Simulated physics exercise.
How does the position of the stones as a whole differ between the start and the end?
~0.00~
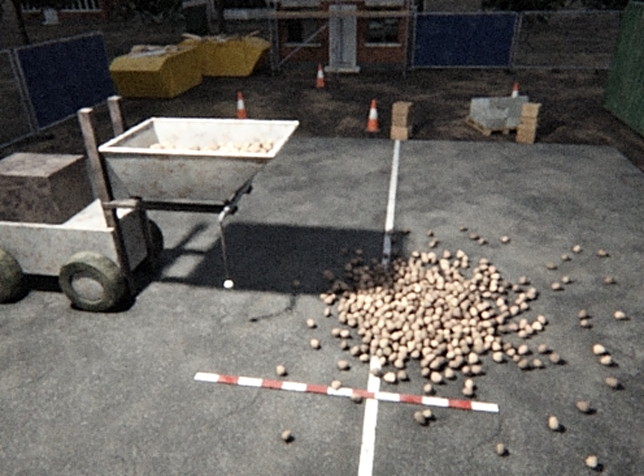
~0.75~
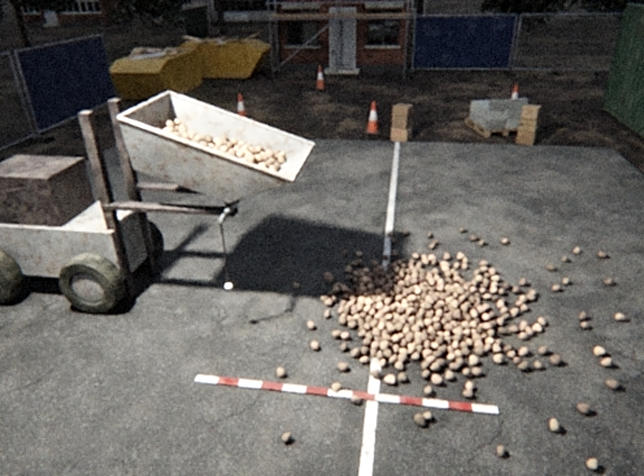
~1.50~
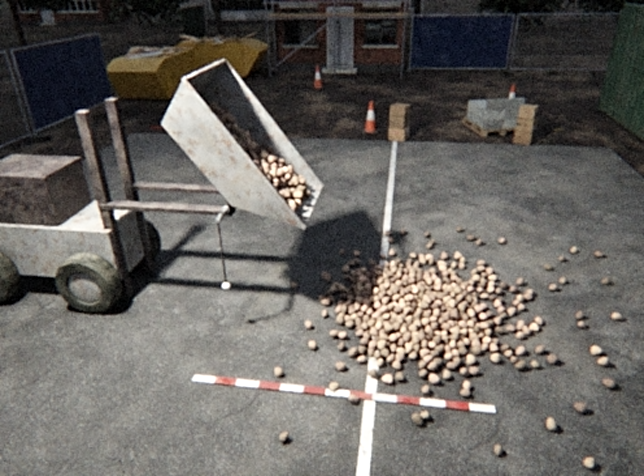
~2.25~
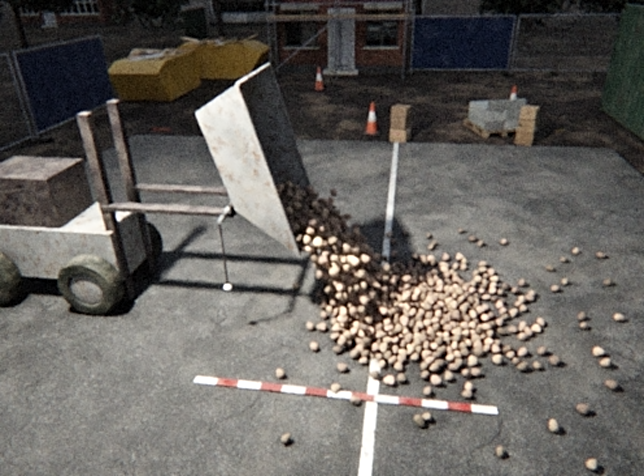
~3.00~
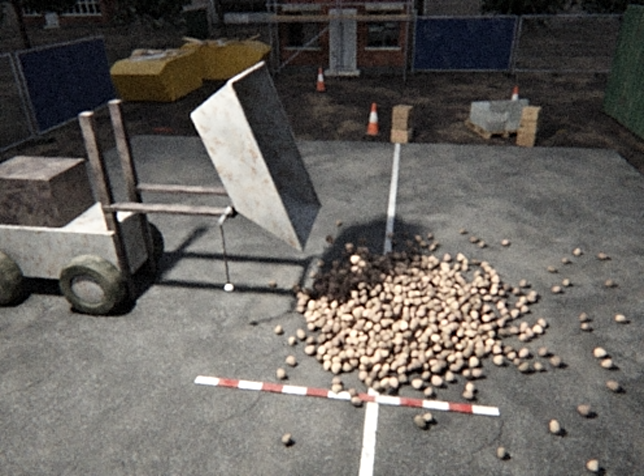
At the start some of the stones are up in the skip at left while the rest lie on the ground, but at the end they all lie together in one heap on the ground, so their middle is lower and further right.
